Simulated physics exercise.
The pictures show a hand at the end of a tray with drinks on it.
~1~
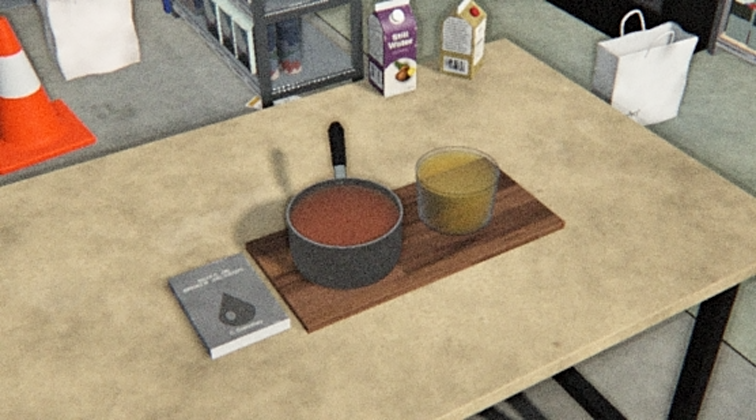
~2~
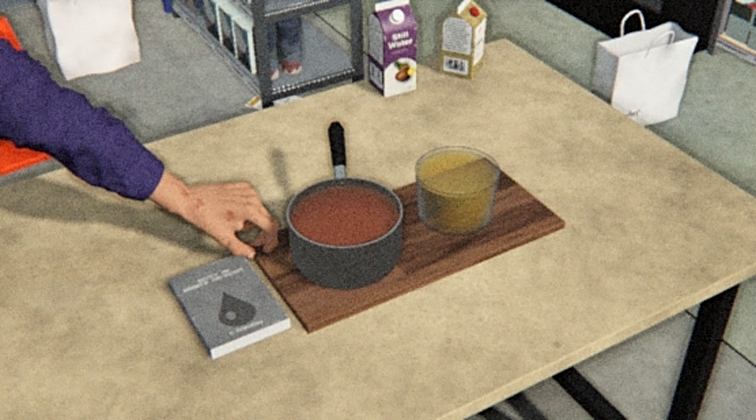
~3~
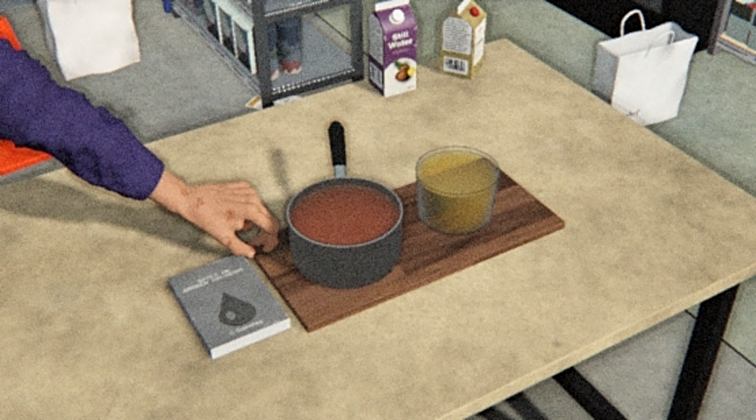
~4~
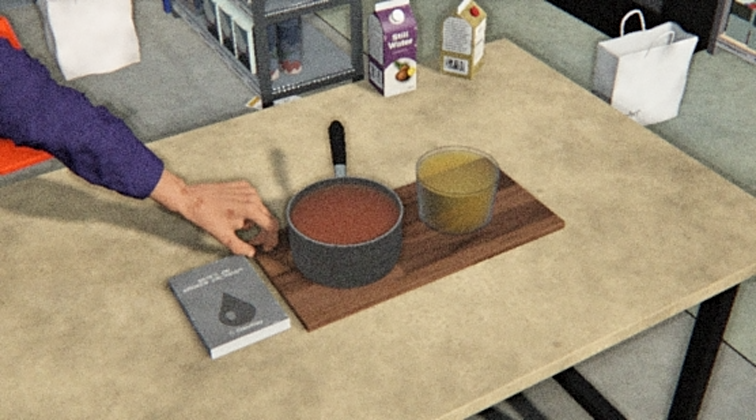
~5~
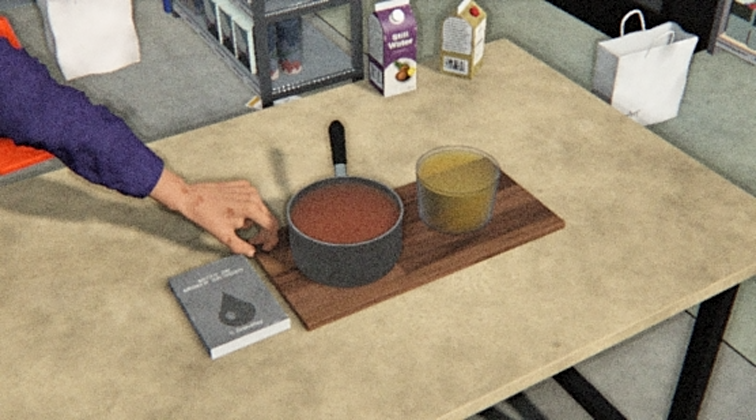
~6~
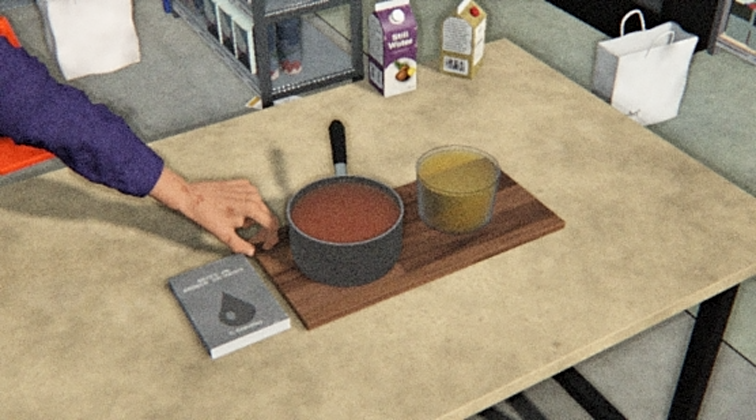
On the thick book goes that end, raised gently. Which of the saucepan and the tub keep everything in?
My prediction: On the left the saucepan: Nothing goes over. On the right the tub: Nothing goes over.
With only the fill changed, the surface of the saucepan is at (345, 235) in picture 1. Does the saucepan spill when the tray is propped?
Observation: Contents retained.
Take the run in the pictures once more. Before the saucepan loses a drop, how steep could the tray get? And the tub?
I'd put them at about 10° and 10° in that order.
Shortly, the tray slopes by about 2°; saucepan, none is lost; tub, none is lost.
Then, the tray slopes by about 4°; saucepan, none is lost; tub, none is lost.
At the finish, the tray slopes by about 3°, resting on the thick book; saucepan, none is lost; tub, none is lost.
